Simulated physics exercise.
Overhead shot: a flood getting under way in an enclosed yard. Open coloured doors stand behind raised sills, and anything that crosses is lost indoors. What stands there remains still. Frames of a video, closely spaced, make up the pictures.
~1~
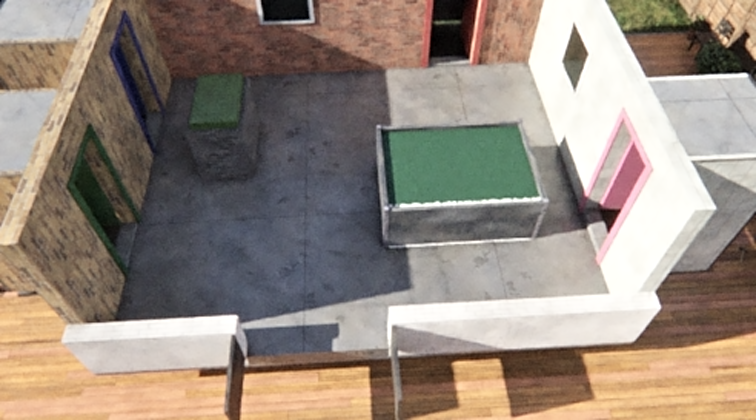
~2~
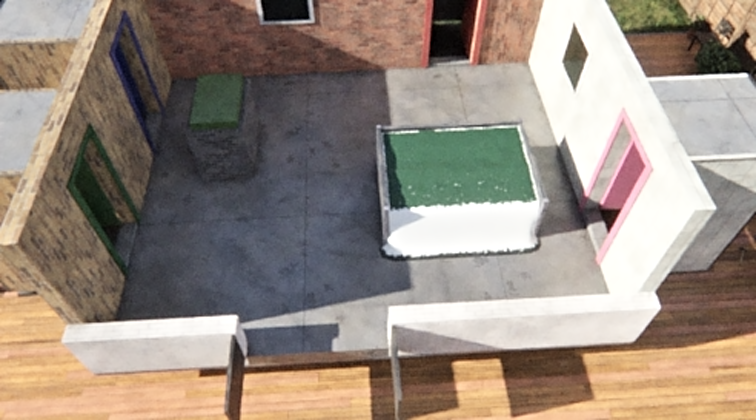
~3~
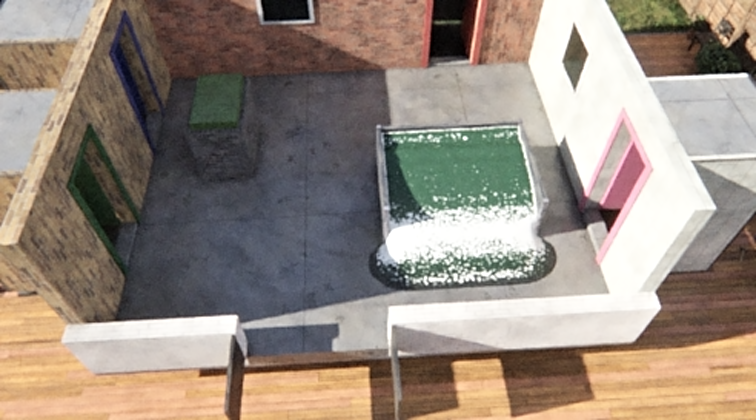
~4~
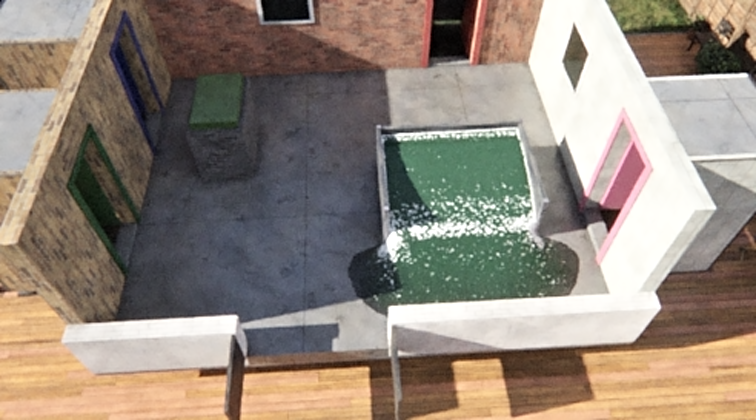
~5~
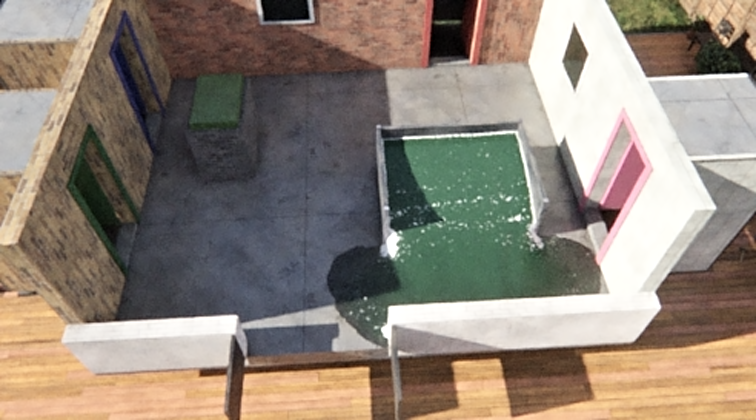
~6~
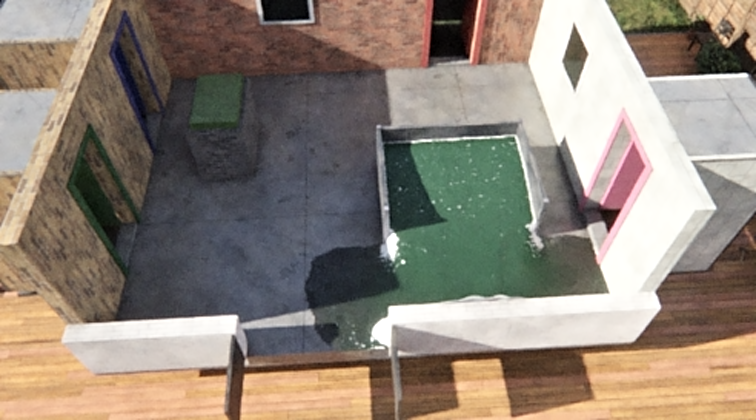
Green water pouring from the near side of an open tank, foaming white, then spreading across a walled grey yard between coloured doorways.
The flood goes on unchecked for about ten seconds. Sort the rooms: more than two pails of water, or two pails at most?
Blue door - two pails at most; green door - more than two pails; red door - more than two pails; pink door - more than two pails.
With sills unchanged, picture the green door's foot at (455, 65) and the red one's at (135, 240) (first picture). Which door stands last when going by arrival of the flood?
It would be the blue one, I think.
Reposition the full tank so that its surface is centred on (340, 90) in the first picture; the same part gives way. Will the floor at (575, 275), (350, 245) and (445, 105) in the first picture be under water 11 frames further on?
Well, in the order you listed them, they'd be reached by the flood, reached by the flood and unreached.
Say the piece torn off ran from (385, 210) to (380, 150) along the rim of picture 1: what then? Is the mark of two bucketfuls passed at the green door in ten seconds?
Green door: Tops the limit.
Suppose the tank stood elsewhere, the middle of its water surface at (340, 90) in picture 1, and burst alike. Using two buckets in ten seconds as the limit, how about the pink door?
The pink door falls short.
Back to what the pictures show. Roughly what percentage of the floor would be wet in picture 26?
60 %.
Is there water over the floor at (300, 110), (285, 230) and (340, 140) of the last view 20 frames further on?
In turn, the points end up high and dry, soaked and high and dry.
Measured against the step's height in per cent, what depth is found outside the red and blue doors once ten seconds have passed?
About 50 %, then 80 %.
A moment on, water covers 15 % of the floor; the blue door not reached, the green door not reached, the red door not reached, the pink door wet at the sill, nothing in.
Next, water covers 30 % of the floor; the blue door not reached, the green door not reached, the red door not reached, the pink door under two buckets in.
Then, water covers 60 % of the floor; the blue door not reached, the green door under two buckets in, the red door under two buckets in, the pink door over two buckets in.
Later, water covers 80 % of the floor; the blue door wet at the sill, nothing in, the green door over two buckets in, the red door over two buckets in, the pink door over two buckets in.
In the end, water covers 95 % of the floor; the blue door under two buckets in, the green door far over two buckets in, the red door over two buckets in, the pink door over two buckets in.
